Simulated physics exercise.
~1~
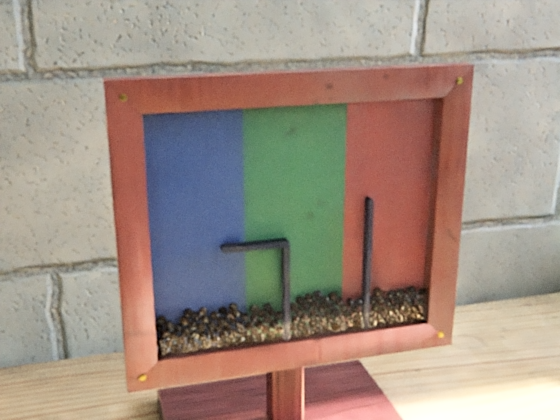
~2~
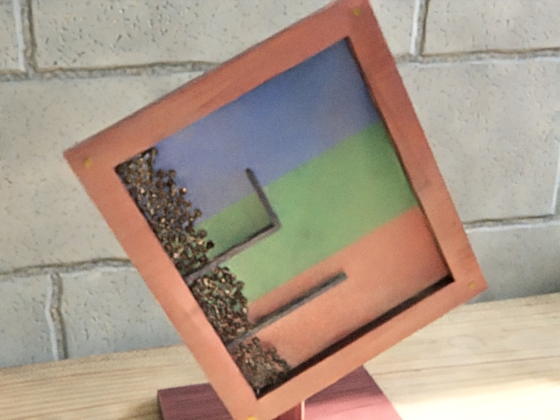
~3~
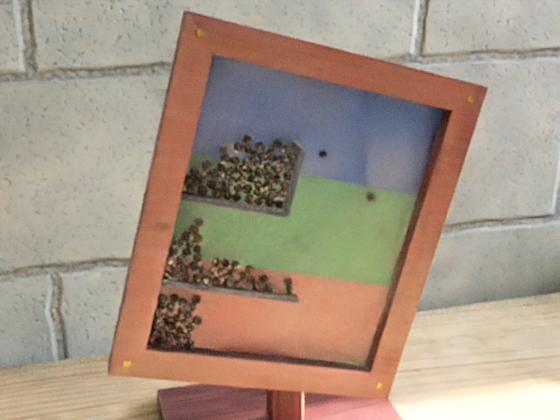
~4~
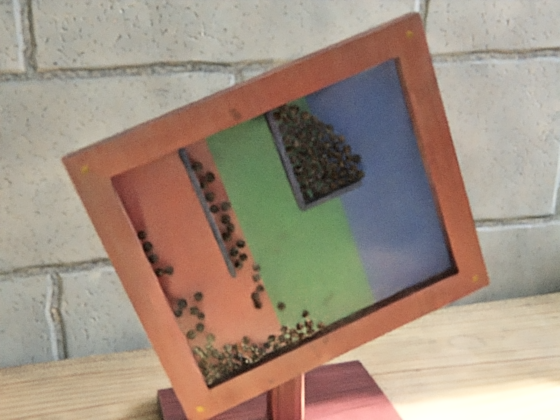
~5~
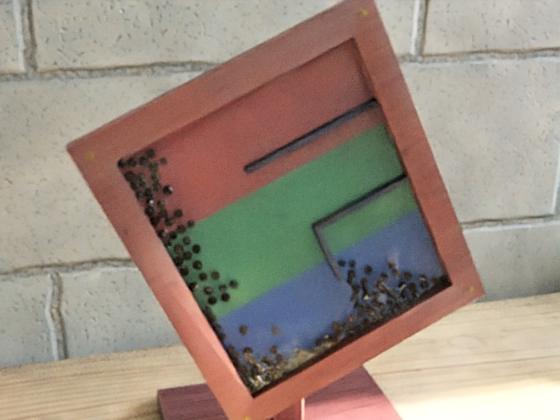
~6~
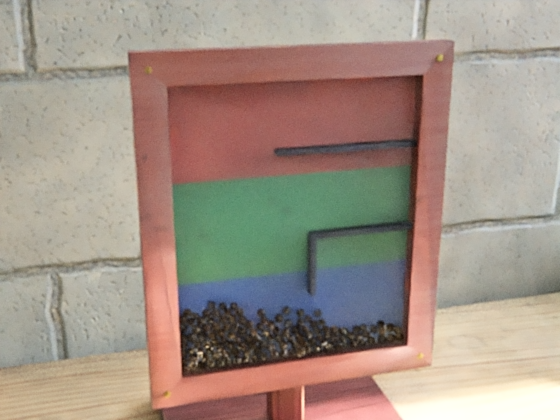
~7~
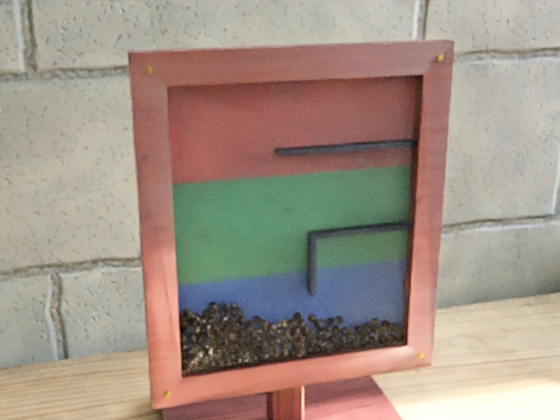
A square wooden case on a post, striped blue, green and red from left to right, stands before a grey block wall on a pale wooden surface, seen from the front by a still camera. Small dark round pills lie along its bottom, below a hooked bar and a straight bar. The case turns clockwise past its side, and the pills slide left and gather on the bars. Turning further the same way, it spills them down through the red and then along the left side toward the blue. It stops with red on top, and the pills rest in a heap across the blue strip at the bottom.
